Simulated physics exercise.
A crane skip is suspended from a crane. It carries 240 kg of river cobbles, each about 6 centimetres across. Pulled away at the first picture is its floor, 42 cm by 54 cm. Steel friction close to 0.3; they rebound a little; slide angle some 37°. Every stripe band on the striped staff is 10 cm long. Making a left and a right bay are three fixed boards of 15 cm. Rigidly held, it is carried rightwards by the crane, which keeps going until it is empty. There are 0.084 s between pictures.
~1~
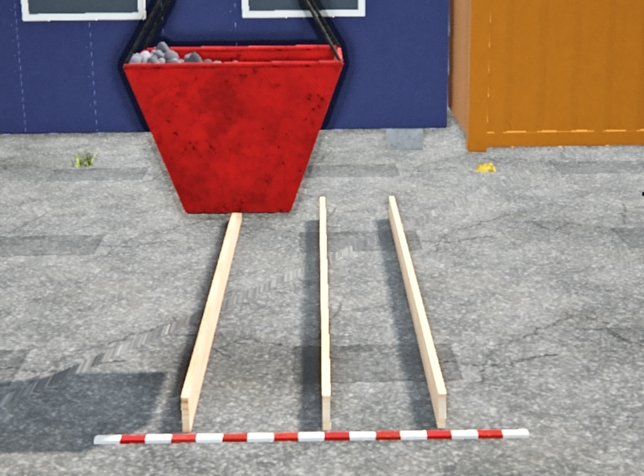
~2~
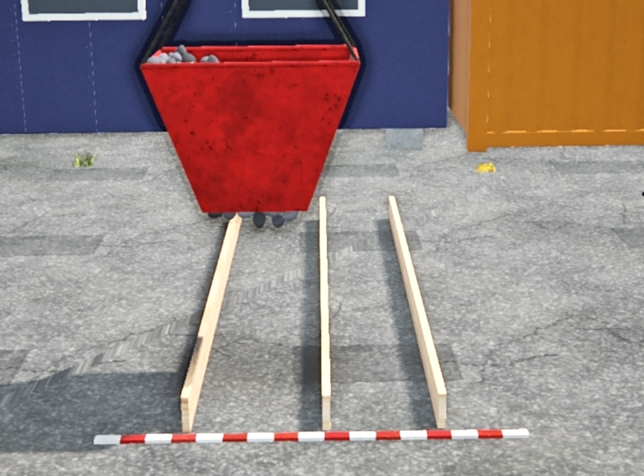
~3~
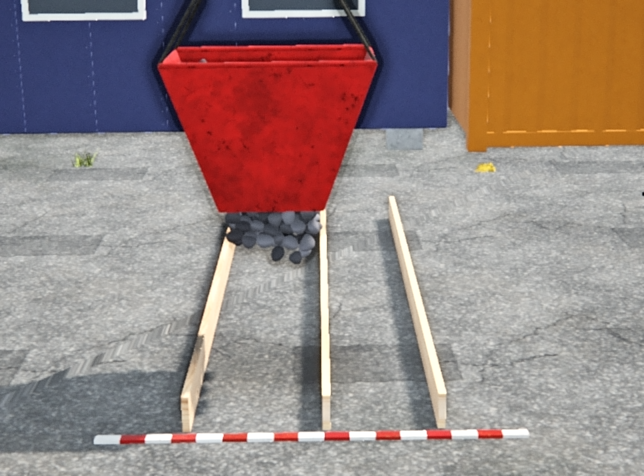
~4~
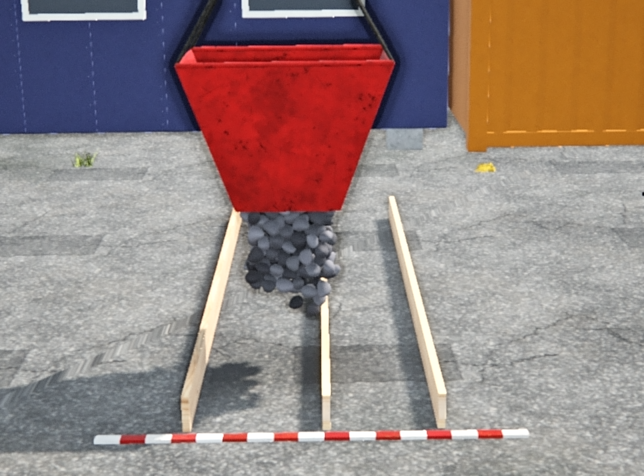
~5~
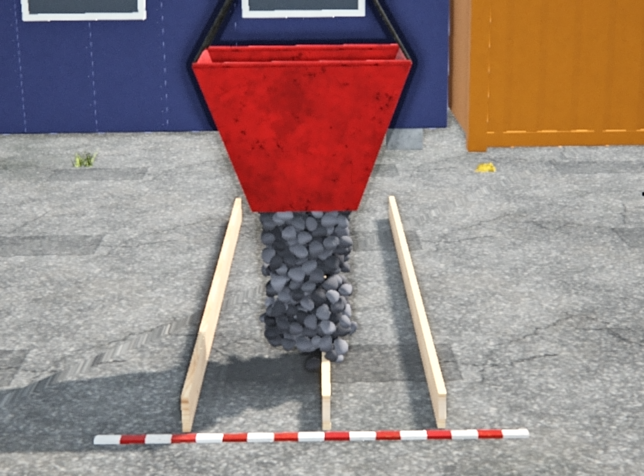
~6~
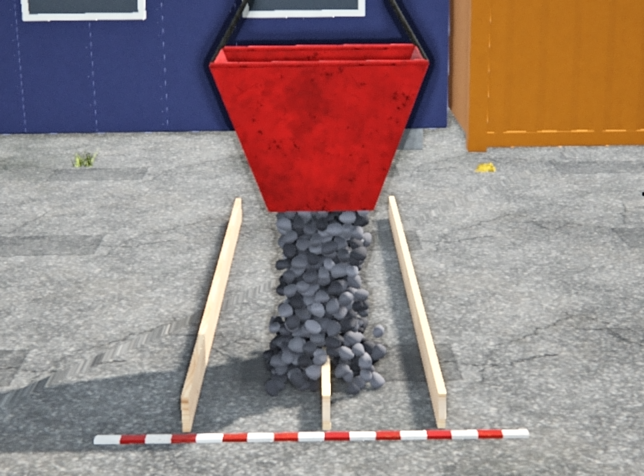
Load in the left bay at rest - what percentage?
Roughly 29 percent.
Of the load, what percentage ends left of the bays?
0 %.
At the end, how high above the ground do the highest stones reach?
Max stone height at rest approx 26 cm.
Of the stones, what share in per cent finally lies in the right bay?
About 60 per cent.
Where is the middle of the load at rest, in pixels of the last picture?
Around (366, 360).
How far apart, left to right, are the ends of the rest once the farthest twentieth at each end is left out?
About 120 cm.
Then, 0.3 s after the last picture, 0 % in the crane skip, 27 % falling or lying in the left bay, 71 % falling or lying in the right bay, 2 % falling or lying right of the bays; the stones farthest right are at (443, 333).
Then, 0.7 s after the last picture, 0 % in the crane skip, 28 % falling or lying in the left bay, 62 % falling or lying in the right bay, 10 % falling or lying right of the bays; the stones farthest right are at (580, 369).
Then, 1.3 s after the last picture, 0 % in the crane skip, 29 % falling or lying in the left bay, 61 % falling or lying in the right bay, 10 % falling or lying right of the bays.
Then, 2.2 s after the last picture, 0 % in the crane skip, 29 % falling or lying in the left bay, 61 % falling or lying in the right bay, 10 % falling or lying right of the bays.
Then, 4.1 s after the last picture, 0 % in the crane skip, 29 % in the left bay, 61 % in the right bay, 10 % right of the bays.
